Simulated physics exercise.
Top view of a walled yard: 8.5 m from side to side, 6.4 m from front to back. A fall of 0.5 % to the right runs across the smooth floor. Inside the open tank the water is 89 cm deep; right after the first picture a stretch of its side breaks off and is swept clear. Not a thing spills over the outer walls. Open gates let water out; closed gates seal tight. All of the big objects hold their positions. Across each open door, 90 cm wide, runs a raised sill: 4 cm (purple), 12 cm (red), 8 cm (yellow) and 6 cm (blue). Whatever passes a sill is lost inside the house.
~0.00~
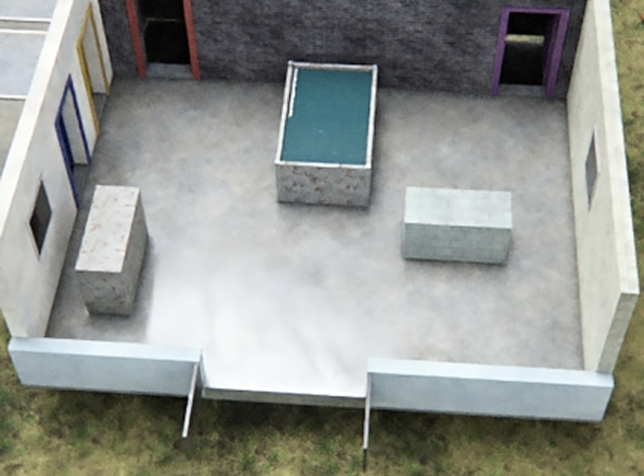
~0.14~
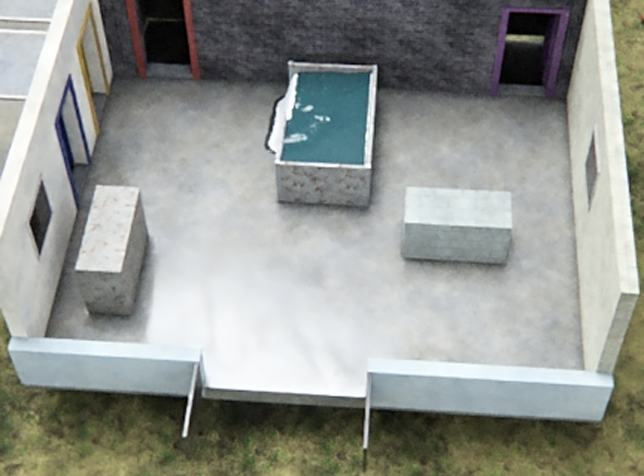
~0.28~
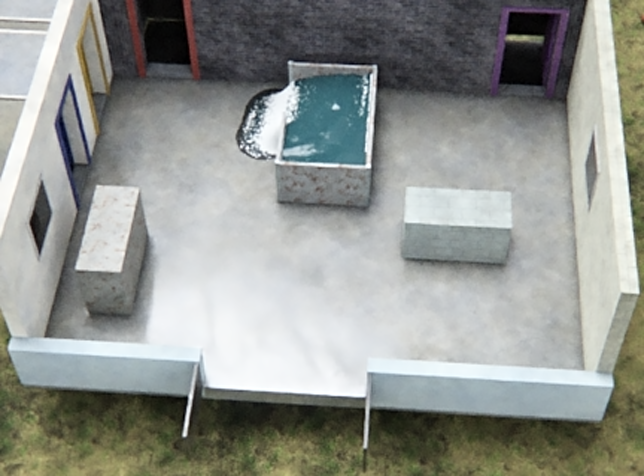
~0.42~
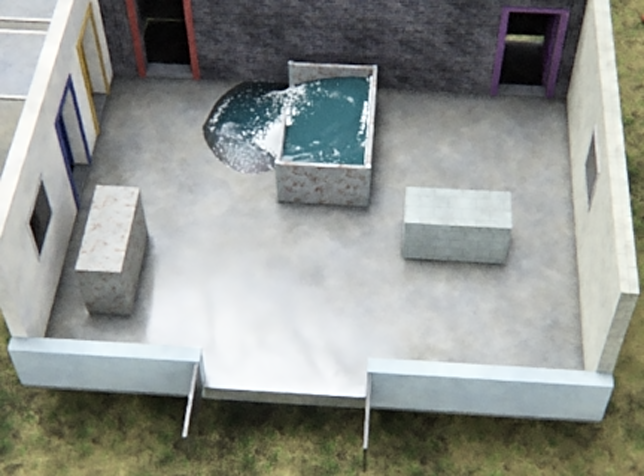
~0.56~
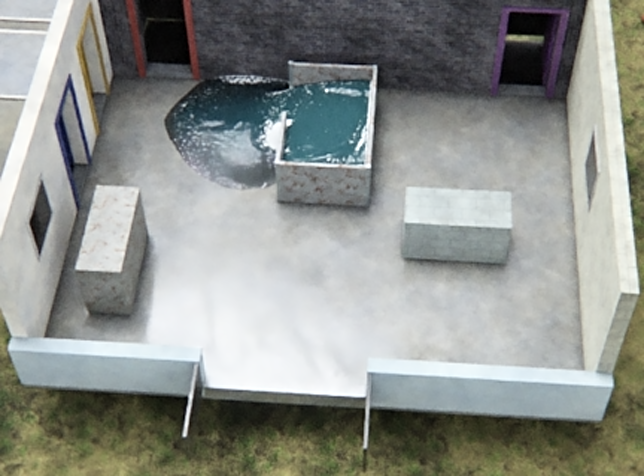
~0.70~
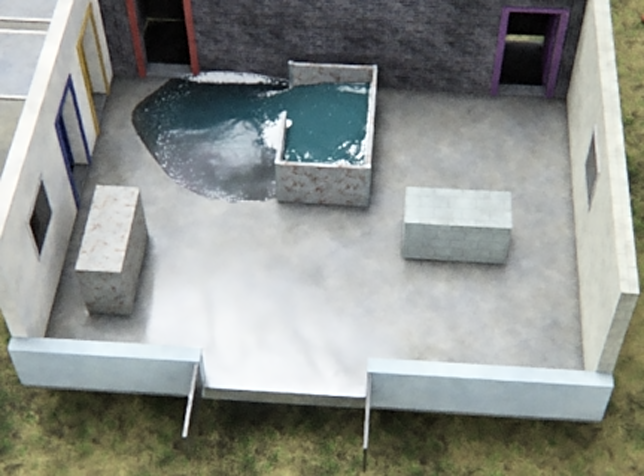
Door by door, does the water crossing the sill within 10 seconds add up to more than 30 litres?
Door by door: The purple door: No; the red door: Yes; the yellow door: Yes; the blue door: Yes.
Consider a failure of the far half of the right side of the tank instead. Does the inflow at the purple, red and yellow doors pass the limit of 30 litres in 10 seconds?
Result: Purple limit passed, red limit not passed, yellow limit not passed.
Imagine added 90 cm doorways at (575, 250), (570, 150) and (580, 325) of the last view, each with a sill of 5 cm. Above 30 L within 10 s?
Check each in turn: The first fails, the second fails, the third fails.
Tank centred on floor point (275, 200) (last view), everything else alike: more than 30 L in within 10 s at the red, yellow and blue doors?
Against the limit, the red door exceeds it, the yellow door exceeds it and the blue door exceeds it.
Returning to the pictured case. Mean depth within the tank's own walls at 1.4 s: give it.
Some 51 cm on average.
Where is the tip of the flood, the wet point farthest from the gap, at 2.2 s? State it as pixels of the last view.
I'd put it near pixel (60, 278) of the last picture.
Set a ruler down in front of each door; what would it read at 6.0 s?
In centimetres - purple: 1, red: 13, yellow: 16, blue: 8.
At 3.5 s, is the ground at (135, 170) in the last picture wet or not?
Looks like it's submerged.
After 1.4 s water covers 20 % of the floor and is deepest (60 cm) near (122, 78); purple door not reached, red door 21 cm at the sill, 2 L in, yellow door 22 cm at the sill, 65 L in, blue door 13 cm at the sill, 3 L in.
After 2.2 s water covers 25 % of the floor and is deepest (43 cm) near (100, 126); purple door not reached, red door 16 cm at the sill, 18 L in, yellow door 39 cm at the sill, 252 L in, blue door 17 cm at the sill, 44 L in.
After 3.5 s water covers 30 % of the floor and is deepest (30 cm) near (100, 126); purple door not reached, red door 16 cm at the sill, 43 L in, yellow door 28 cm at the sill, 509 L in, blue door 13 cm at the sill, 93 L in.
After 6.0 s water covers 55 % of the floor and is deepest (22 cm) near (41, 352); purple door 1 cm at the sill, 0 L in, red door 13 cm at the sill, 66 L in, yellow door 16 cm at the sill, 663 L in, blue door 8 cm at the sill, 120 L in.
After 10.0 s water covers 80 % of the floor and is deepest (11 cm) near (572, 366); purple door 1 cm at the sill, 0 L in, red door 6 cm at the sill, 68 L in, yellow door 6 cm at the sill, 695 L in, blue door 7 cm at the sill, 131 L in.
